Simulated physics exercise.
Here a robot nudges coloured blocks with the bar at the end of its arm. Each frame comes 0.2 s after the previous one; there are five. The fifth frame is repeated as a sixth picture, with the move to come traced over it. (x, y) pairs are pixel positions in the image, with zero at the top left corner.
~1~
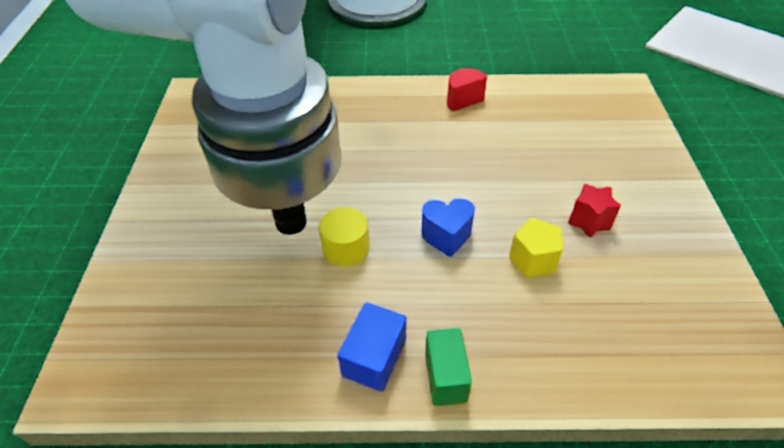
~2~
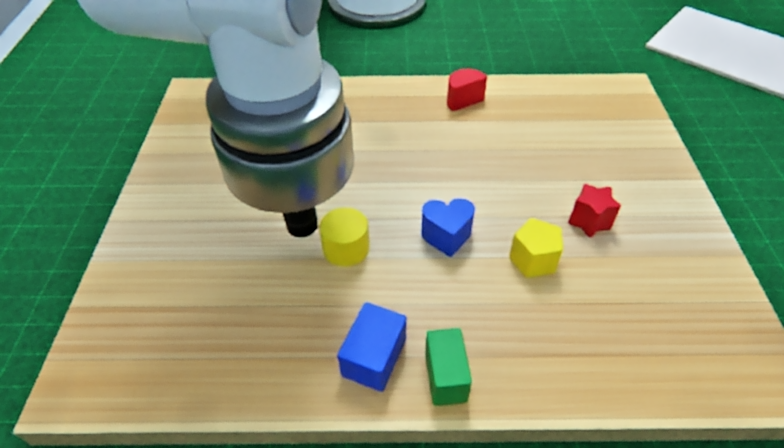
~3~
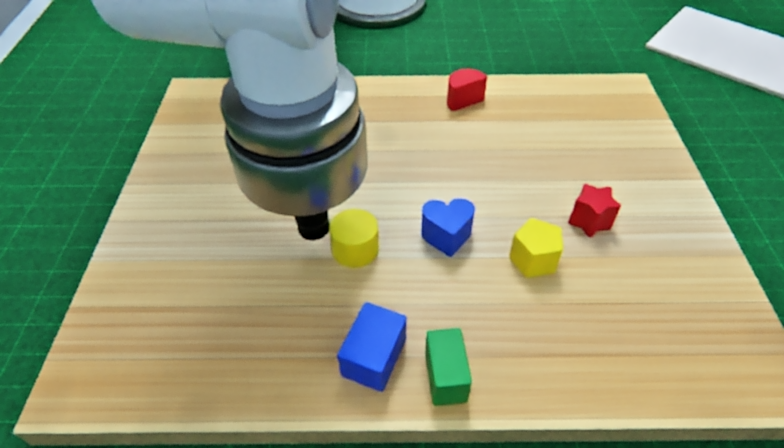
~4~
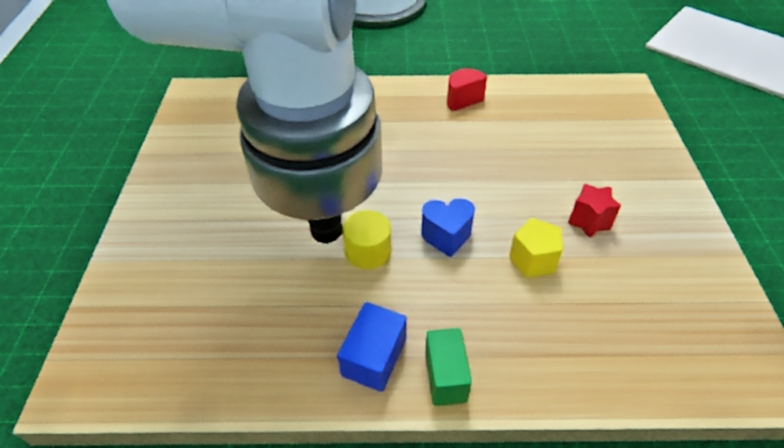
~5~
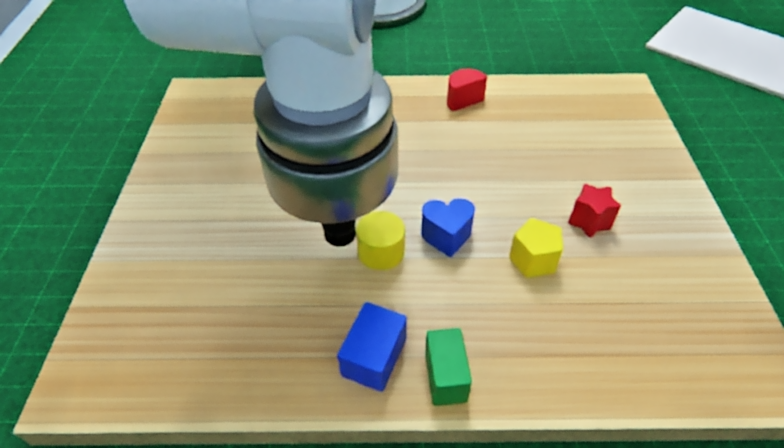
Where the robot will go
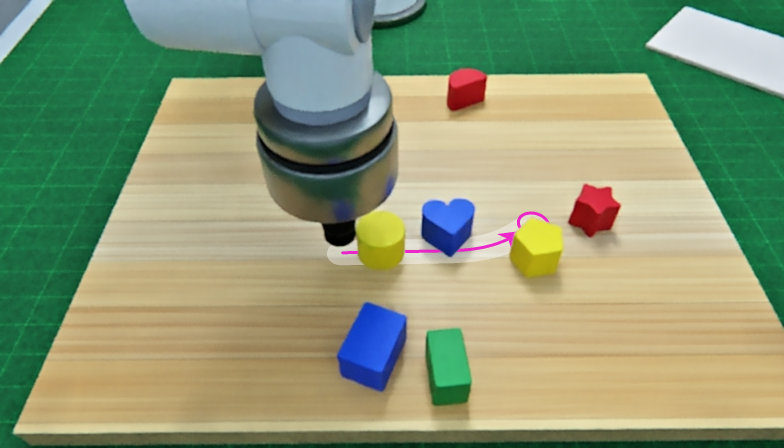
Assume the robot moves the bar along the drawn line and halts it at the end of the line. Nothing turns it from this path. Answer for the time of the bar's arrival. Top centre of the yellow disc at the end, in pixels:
My estimate: (563, 181).
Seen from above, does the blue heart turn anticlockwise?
Yes, it checks out.
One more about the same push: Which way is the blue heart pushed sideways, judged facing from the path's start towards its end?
To the left.
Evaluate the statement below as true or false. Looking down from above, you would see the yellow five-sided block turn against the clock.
My answer: False.
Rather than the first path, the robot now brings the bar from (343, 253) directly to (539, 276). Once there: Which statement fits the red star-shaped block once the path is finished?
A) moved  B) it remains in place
B
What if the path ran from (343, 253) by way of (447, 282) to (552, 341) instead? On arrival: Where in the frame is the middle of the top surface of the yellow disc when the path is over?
That would be at about pixel (457, 227).
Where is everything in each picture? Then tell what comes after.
In the first picture, tip of the bar at (292, 224), middles of tops, yellow disc at (344, 224), blue heart at (449, 213), yellow five-sided block at (541, 236), red star-shaped block at (599, 197).
In the second picture, bar at (303, 227), nothing pushed.
In the third picture, bar at (314, 230), yellow disc at (353, 226).
In the fourth picture, bar at (327, 233), yellow disc at (367, 227).
In the fifth picture, bar at (340, 236), yellow disc at (381, 228), blue heart at (449, 213), yellow five-sided block at (541, 236), red star-shaped block at (599, 197).
The line goes from (343, 253) over (411, 251) and (479, 248) to (533, 224).
On the path given first. One third of the way, bar at (413, 234); yellow disc at (451, 219); blue heart at (488, 203), turned 20° clockwise.
Two thirds of the way, bar at (482, 231); yellow disc at (514, 208); blue heart at (533, 182); yellow five-sided block at (544, 237).
At the end, bar at (538, 207); yellow disc at (563, 181); blue heart at (559, 153), turned 45° anticlockwise; yellow five-sided block at (546, 237), turned 20° clockwise; red star-shaped block unmoved.
